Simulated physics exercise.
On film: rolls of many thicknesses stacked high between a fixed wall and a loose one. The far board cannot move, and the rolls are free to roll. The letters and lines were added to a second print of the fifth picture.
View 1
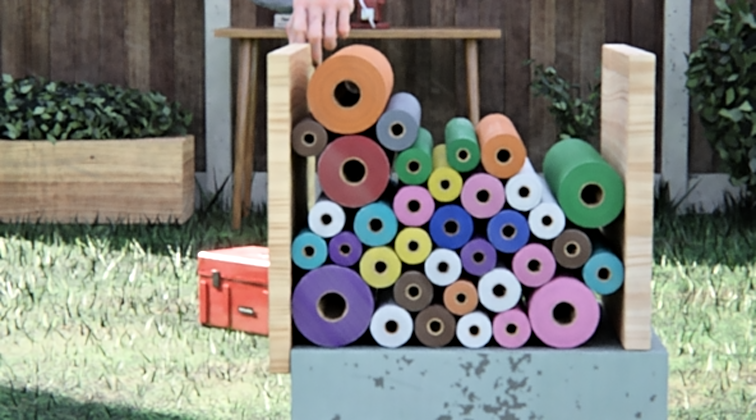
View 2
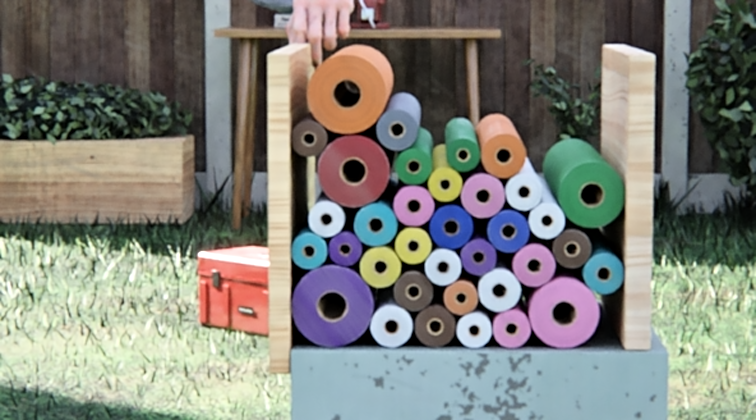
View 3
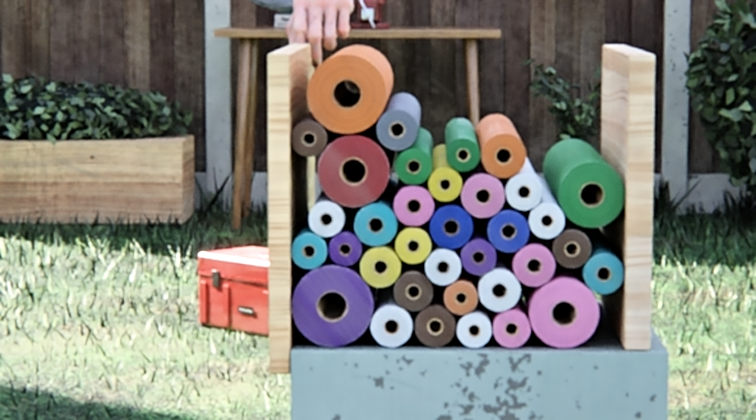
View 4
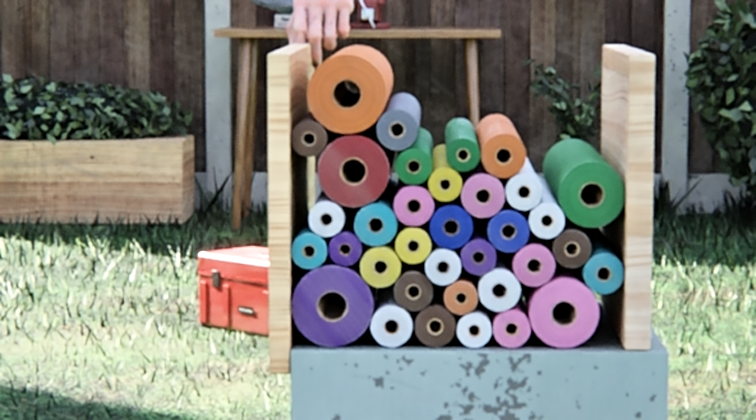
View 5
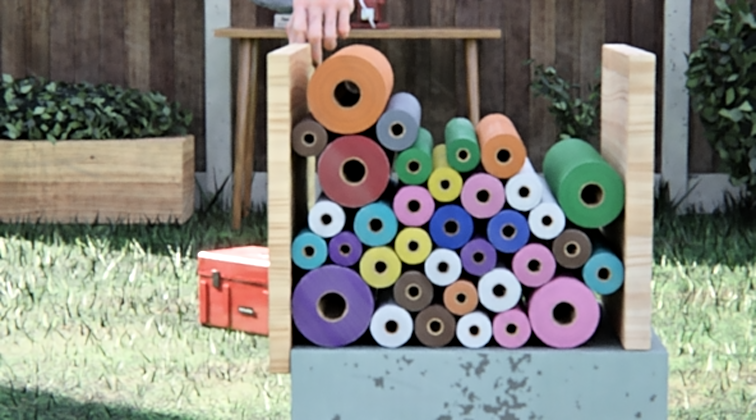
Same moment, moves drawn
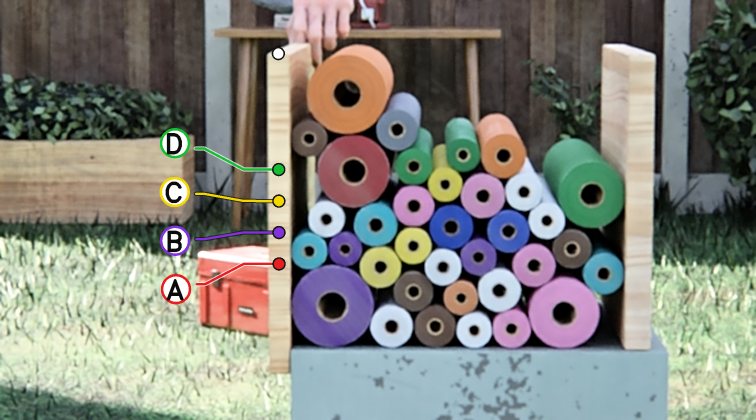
Nothing visibly moves, neither the stacked rolls nor the hand resting behind the top left of the pile, and the camera stays still, facing a sunny, grassy yard straight on. Orange, red, purple, pink, green, white and blue rolls sit end-on between two upright wooden boards on a worn grey block. Behind them are a red toolbox, a wooden table, a leafy planter at left and a dark fence.
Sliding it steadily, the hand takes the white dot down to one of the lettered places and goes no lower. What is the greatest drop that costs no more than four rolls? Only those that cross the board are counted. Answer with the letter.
The answer is mark A.
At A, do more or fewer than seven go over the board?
At A, fewer than seven.
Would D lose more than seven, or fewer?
It loses fewer than seven.
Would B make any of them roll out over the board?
Yes.
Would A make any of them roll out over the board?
Yes.
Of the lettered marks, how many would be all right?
The number is four.
On the marked copy, A at (279, 264); B at (279, 233); C at (279, 201); D at (279, 170); the white dot at (278, 54).
Taking A. A third of the way, top of the board (291, 146).
Two thirds of the way, top of the board (291, 247).
When it is over, top of the board (291, 263), two out over the board.
As for the rest, B one out over the board; C one out over the board; D none out over the board.
